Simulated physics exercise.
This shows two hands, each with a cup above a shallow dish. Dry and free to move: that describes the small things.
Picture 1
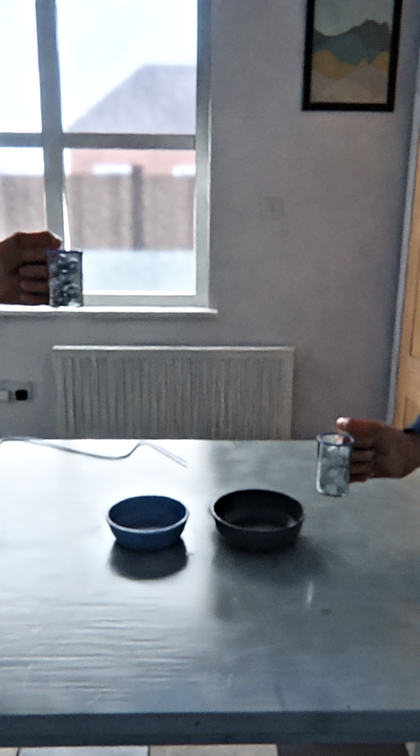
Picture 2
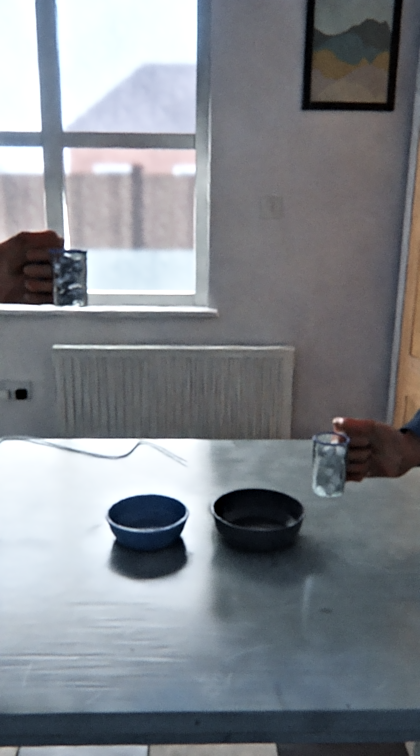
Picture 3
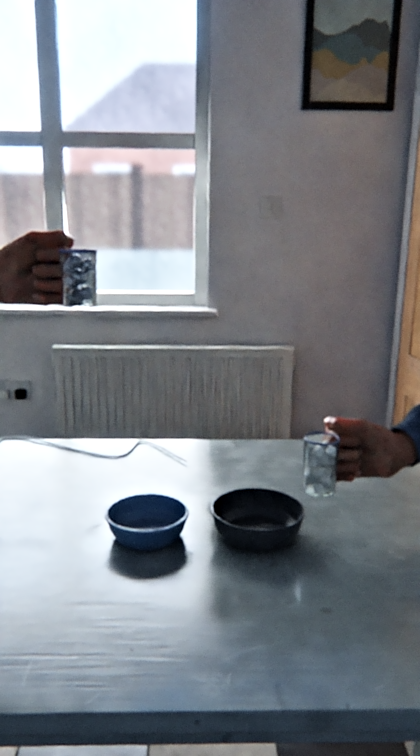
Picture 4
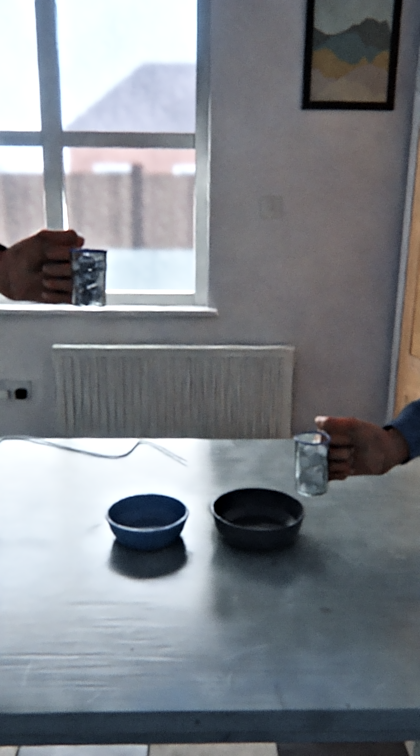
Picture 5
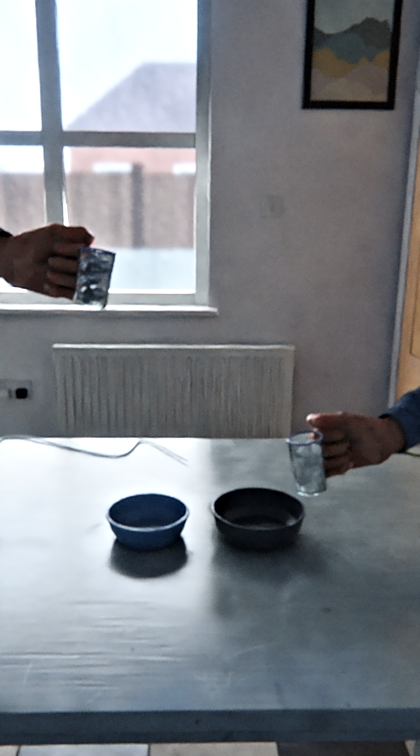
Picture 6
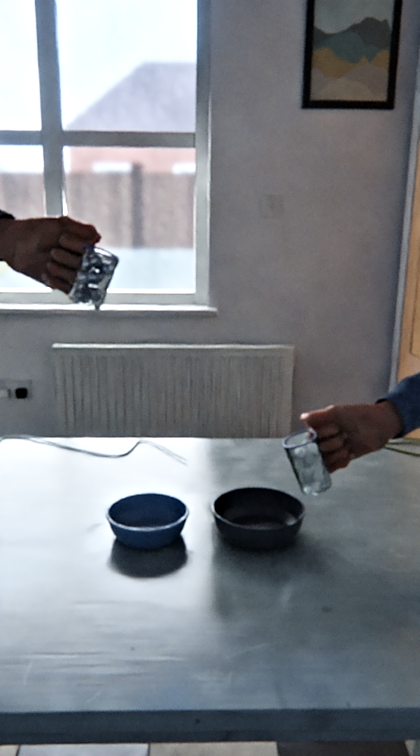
To begin with, two hands hold clear cups of small pieces upright over a table, the left one much higher, with a blue dish and a dark dish below. Both hands move the cups slowly inward, then tilt them slightly toward the middle, the pieces still inside.
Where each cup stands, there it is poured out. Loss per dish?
Left dish: Some loss; right: No loss.
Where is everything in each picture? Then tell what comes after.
Left dish at (145, 535), empty; left cup at (66, 279), holding steel balls, high above its dish; right dish at (264, 534), empty; right cup at (334, 465), holding sugar cubes, just above its dish, in the first frame.
Left cup at (70, 279), upright; right cup at (330, 464), upright, in the second frame.
Left cup at (79, 278), upright; right cup at (320, 464), upright, in the third frame.
Left cup at (89, 278), upright; right cup at (312, 464), upright, in the fourth frame.
Left cup at (94, 278), tipped 10°; right cup at (308, 463), tipped 10°, in the fifth frame.
Left dish at (145, 533); left cup at (94, 278), tipped 21°; right dish at (263, 532); right cup at (308, 463), tipped 21°, in the sixth frame.
Then, 0.36 s past the last view, left, all still in the cup; right, all still in the cup.
Then, 0.75 s past the last view, left, most still in the cup, a small part in the air; right, nearly all still in the cup, a small part in the dish.
Then, 1.21 s past the last view, left, about a quarter in the dish, most in the air; right, about a third still in the cup, about two thirds in the dish, a small part in the air.
Finally, left, about half in the dish, about half outside the dish; right, all in the dish, none outside the dish.
